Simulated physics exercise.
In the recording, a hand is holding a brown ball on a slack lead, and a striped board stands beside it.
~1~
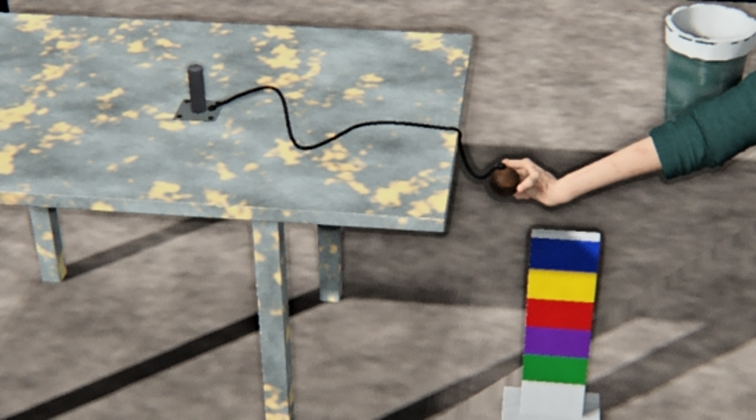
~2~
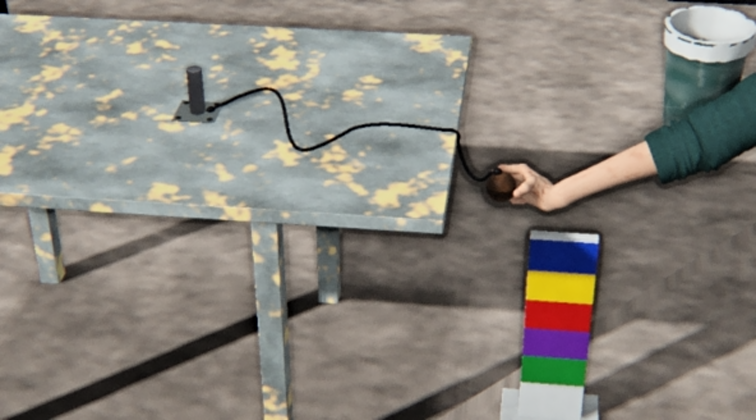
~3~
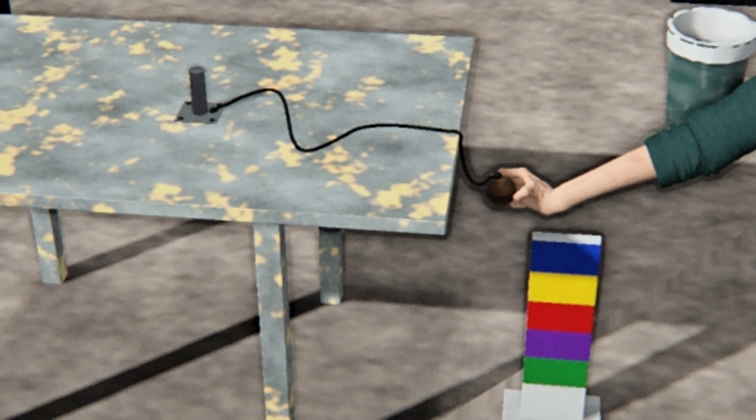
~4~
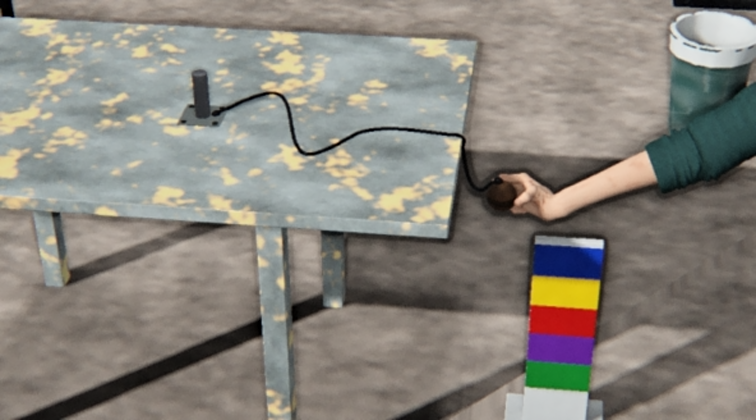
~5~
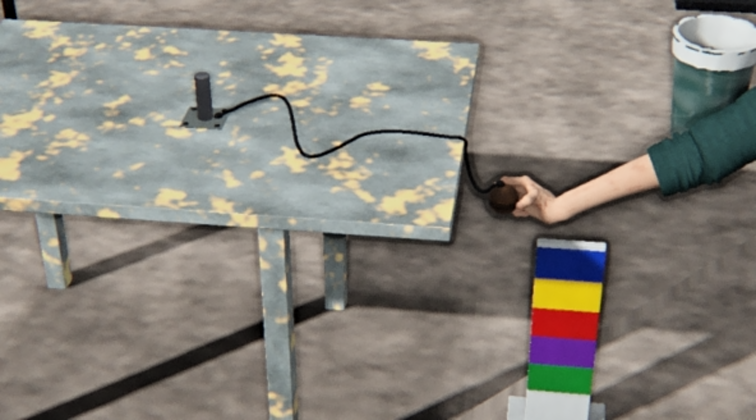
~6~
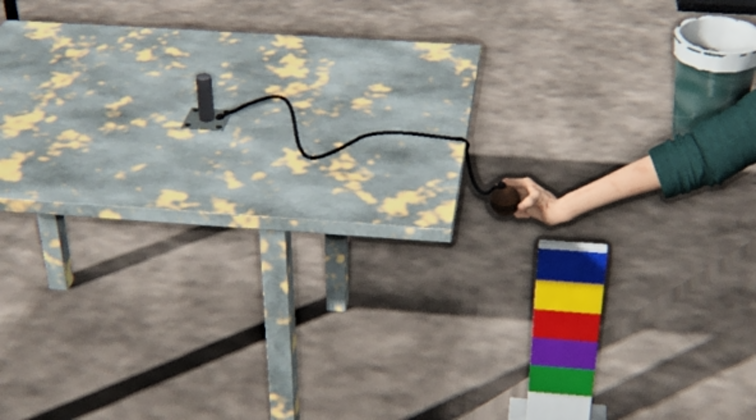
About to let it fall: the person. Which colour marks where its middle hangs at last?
Purple.
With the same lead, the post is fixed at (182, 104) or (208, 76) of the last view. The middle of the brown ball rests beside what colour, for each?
It would be red; red.
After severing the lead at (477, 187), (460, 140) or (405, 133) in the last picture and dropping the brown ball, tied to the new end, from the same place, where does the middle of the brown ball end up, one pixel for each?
(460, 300), (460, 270), (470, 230).
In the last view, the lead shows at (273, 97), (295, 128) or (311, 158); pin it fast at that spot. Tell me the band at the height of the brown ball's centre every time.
Try one: Red. Try two: Yellow. Try three: Blue.
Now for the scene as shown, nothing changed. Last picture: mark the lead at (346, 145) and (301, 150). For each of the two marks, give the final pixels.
One finishes at (466, 150) and the other at (408, 138).
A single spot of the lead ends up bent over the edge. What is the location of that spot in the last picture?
Close to (346, 145).
Soon after, ball near (439, 321); level with purple.
After that, ball near (471, 340); level with purple.
In the end, ball near (458, 337); level with purple. Its centre hangs level with the purple band.
